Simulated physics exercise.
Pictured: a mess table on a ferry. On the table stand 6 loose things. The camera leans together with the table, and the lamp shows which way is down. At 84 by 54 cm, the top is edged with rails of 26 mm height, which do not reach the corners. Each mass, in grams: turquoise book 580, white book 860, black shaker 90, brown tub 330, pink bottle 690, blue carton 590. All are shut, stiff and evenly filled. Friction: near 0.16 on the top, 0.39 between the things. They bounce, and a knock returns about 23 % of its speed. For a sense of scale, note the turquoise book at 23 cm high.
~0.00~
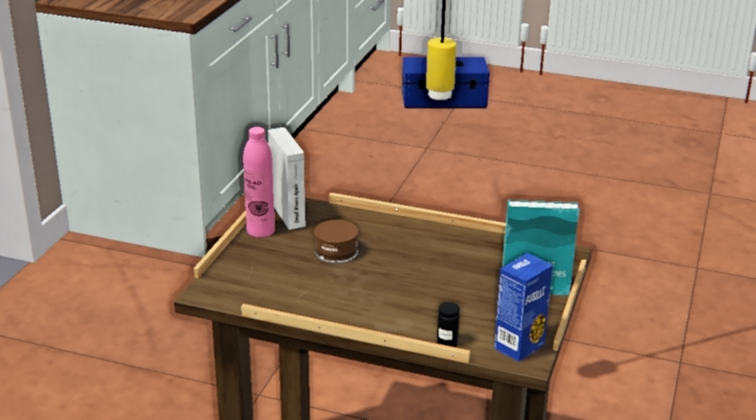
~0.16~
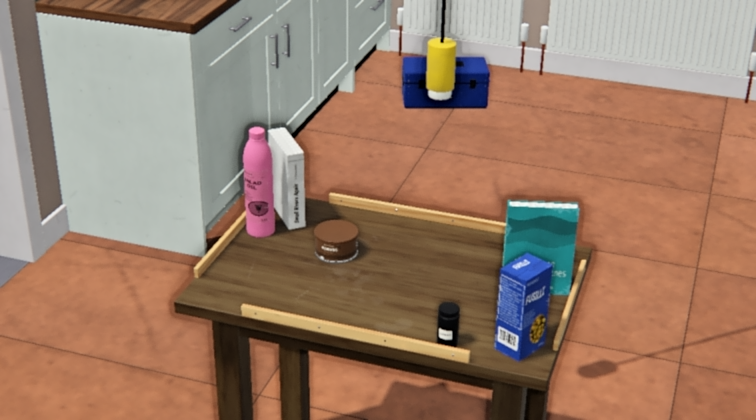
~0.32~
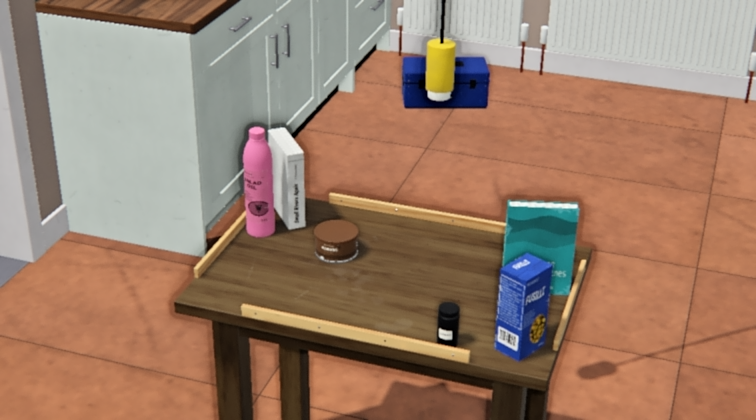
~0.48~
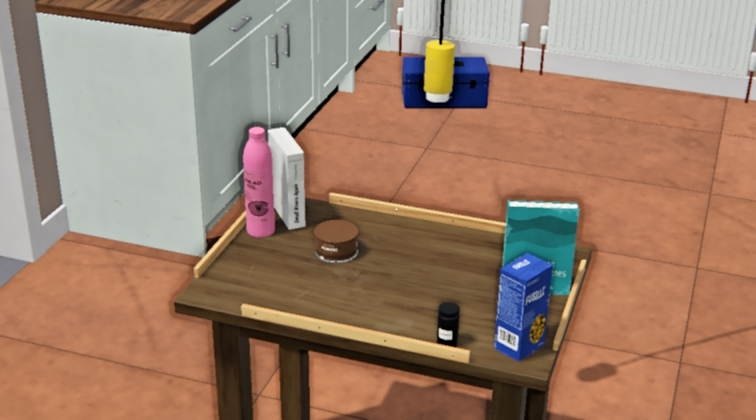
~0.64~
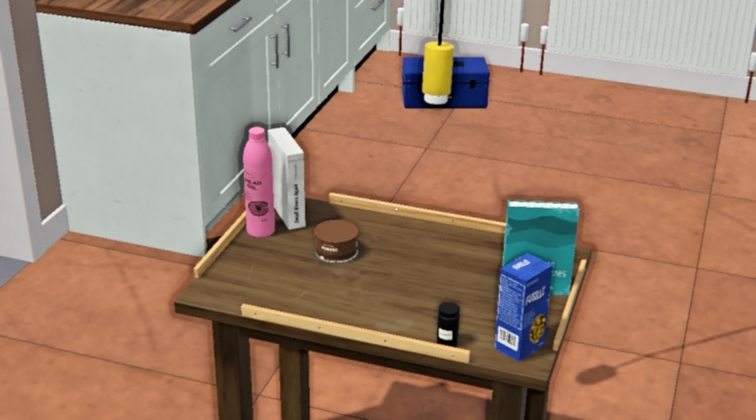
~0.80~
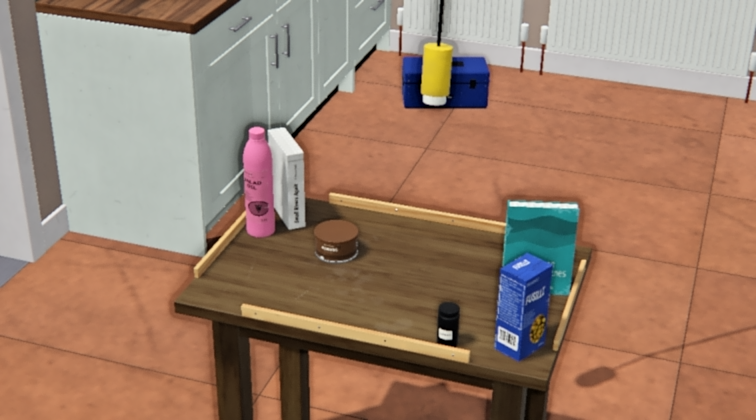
In a kitchen-like room with a terracotta-tiled floor, pale cabinets and white radiators, a dark wooden table edged with light rails is seen from above. A pink bottle and white book stand at its back left, a brown tub nearer the middle, and a black shaker, blue carton and turquoise book to the right. The hanging yellow lamp drifts very slightly left and down, while everything on the table stays put.
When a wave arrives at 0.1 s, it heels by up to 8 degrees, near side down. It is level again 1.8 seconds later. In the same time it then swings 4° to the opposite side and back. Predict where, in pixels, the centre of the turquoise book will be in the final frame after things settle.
I would say (497, 308).
After 1.40 s, heel 5°, near side down; turquoise book tipped 44° from how it sat near (540, 276).
After 1.50 s, heel 3°, near side down; turquoise book tipped 69° from how it sat near (534, 293); blue carton slid 4 cm.
After 1.60 s, heel 2°, near side down; turquoise book on its side near (518, 303); blue carton slid 6 cm.
After 1.80 s, boat level; turquoise book on its side near (498, 308); blue carton slid 9 cm.
At rest (4.2 s), tipped over on the table, turquoise book; not toppled but over 5 cm from the start, blue carton; the other 4 in place, give or take 5 cm. Seen from the same camera at the end, turquoise book near (497, 308).
